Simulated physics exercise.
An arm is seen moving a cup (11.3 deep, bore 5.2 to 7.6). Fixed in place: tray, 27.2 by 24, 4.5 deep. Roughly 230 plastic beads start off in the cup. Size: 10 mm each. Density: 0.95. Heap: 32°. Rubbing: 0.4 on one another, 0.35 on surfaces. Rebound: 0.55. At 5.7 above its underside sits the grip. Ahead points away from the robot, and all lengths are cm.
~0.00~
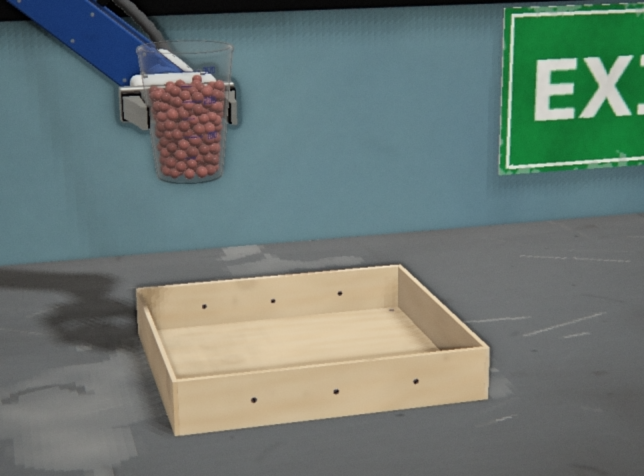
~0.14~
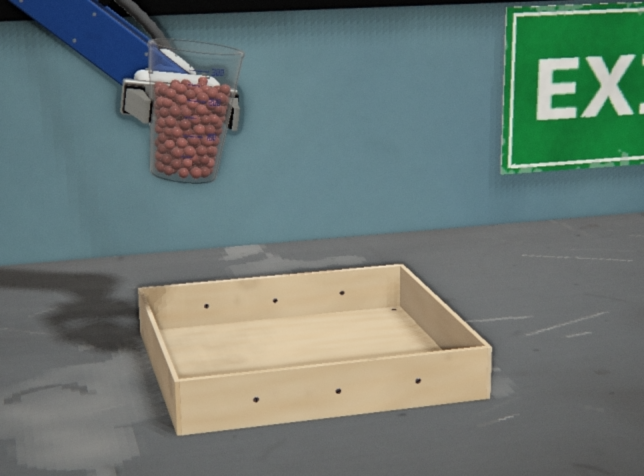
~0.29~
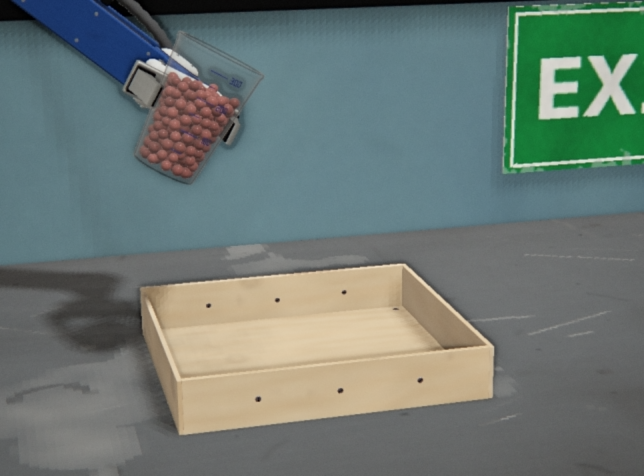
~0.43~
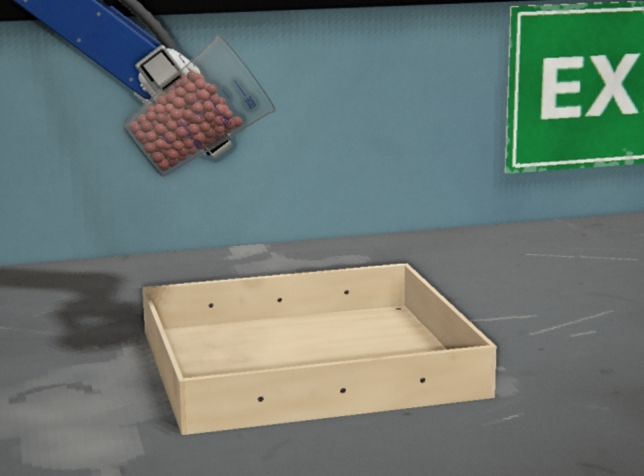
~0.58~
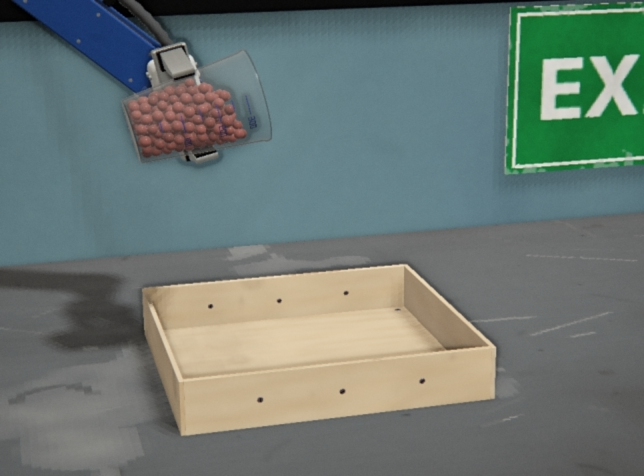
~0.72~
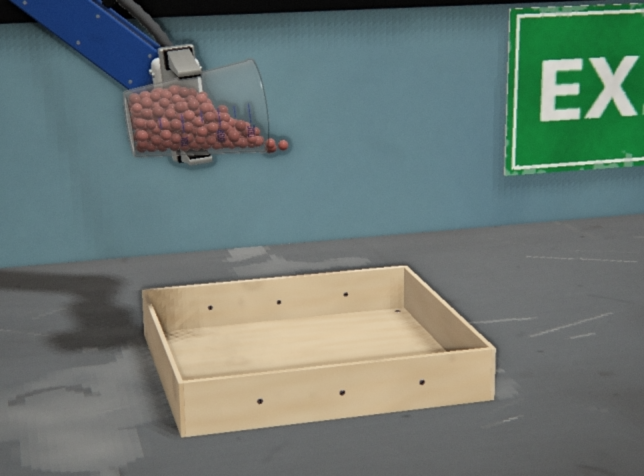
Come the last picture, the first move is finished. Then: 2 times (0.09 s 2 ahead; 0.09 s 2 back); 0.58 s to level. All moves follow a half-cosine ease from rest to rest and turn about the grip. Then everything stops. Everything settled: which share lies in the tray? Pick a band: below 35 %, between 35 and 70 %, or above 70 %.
The share falls between 35 and 70 %.
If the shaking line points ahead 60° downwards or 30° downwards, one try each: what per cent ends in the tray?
First try about 20 %, second try about 35 %.
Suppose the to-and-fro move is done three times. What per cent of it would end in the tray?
It would then be around 65 per cent.
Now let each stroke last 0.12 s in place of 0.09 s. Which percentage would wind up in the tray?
In that case it would be near 45 percent.
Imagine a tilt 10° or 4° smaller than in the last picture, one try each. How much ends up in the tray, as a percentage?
About 25 per cent for the first try and 40 per cent for the second.
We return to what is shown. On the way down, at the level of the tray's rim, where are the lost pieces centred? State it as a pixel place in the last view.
Look at roughly (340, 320) in the last picture.
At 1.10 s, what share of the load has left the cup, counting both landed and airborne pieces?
Near 40 in a hundred parts have gone so far.
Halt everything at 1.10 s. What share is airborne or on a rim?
Some 18 percent.
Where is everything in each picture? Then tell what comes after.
Cup middle at (188, 114), level; upper third of the load around (187, 98), from x 155 to 220, top at y 80; 233 in the cup, in the first frame.
Cup middle at (190, 114), tilted 8° forward; upper third of the load around (190, 99), from x 160 to 225, top at y 80, in the second frame.
Cup middle at (191, 113), tilted 29° forward; upper third of the load around (192, 99), from x 145 to 235, top at y 75, in the third frame.
Cup middle at (194, 113), tilted 56° forward; upper third of the load around (192, 100), from x 135 to 235, top at y 75, in the fourth frame.
Cup middle at (193, 114), tilted 77° forward; upper third of the load around (186, 101), from x 135 to 240, top at y 85, in the fifth frame.
Cup middle at (193, 115), tilted 85° forward; upper third of the load around (173, 105), from x 135 to 285, top at y 90; 233 in the cup, in the sixth frame.
By 1.10 s, tilted 85° forward, highest piece 25 above the table; 139 in the cup, 52 in the tray, 42 in flight or on a rim.
By 1.47 s, tilted 20° forward, highest piece 28 above the table; 117 in the cup, 114 in the tray, 1 on the table or floor, 1 in flight or on a rim.
By 1.86 s, level, highest piece 26 above the table; 117 in the cup, 115 in the tray, 1 on the table or floor.
By 2.91 s, level, highest piece 26 above the table; 117 in the cup, 115 in the tray, 1 on the table or floor.
Final count, 117 in the cup, 115 in the tray, 1 on the table or floor. That is 49 % in the tray.
